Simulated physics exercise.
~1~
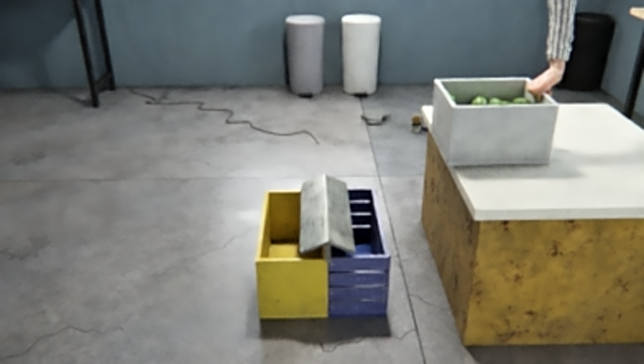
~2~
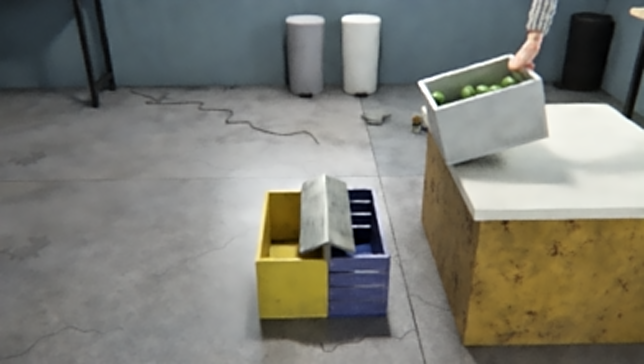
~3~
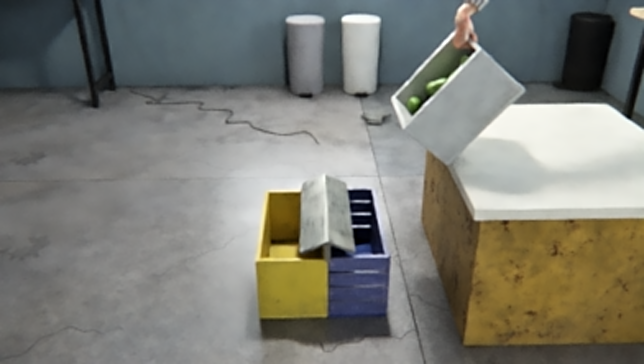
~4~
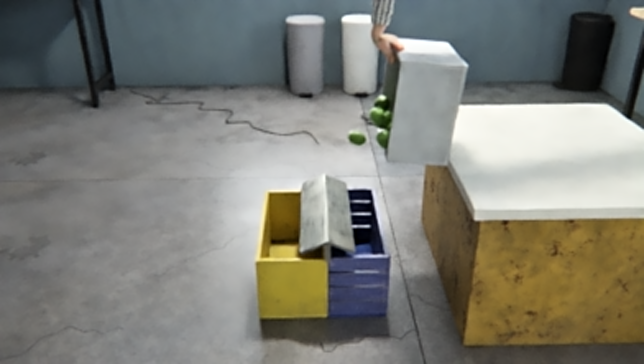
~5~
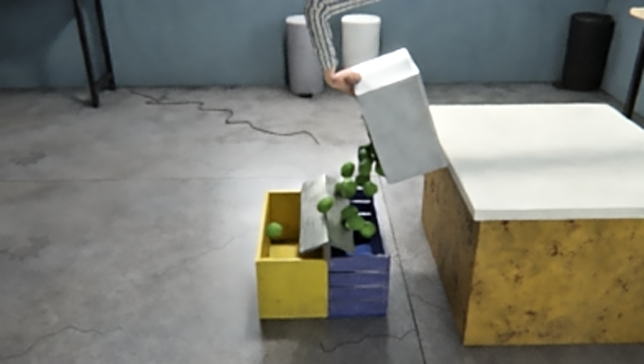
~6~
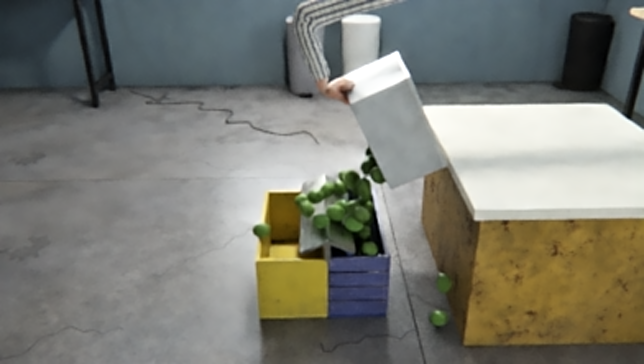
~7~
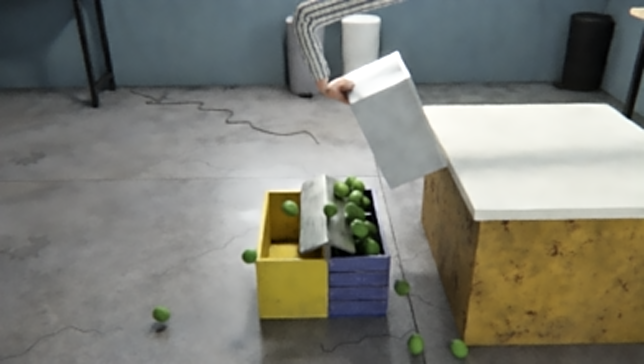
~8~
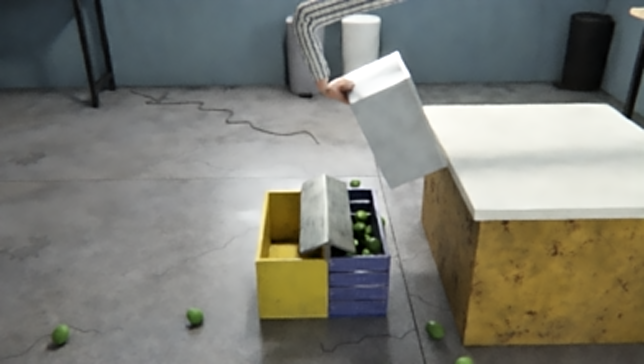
The video shows a hand lifting a white crate of limes off a bench top and tipping it leftward over a yellow tote and a blue box divided by a steel ridge. The limes tumble out, many settling in the blue box while several roll across the floor.
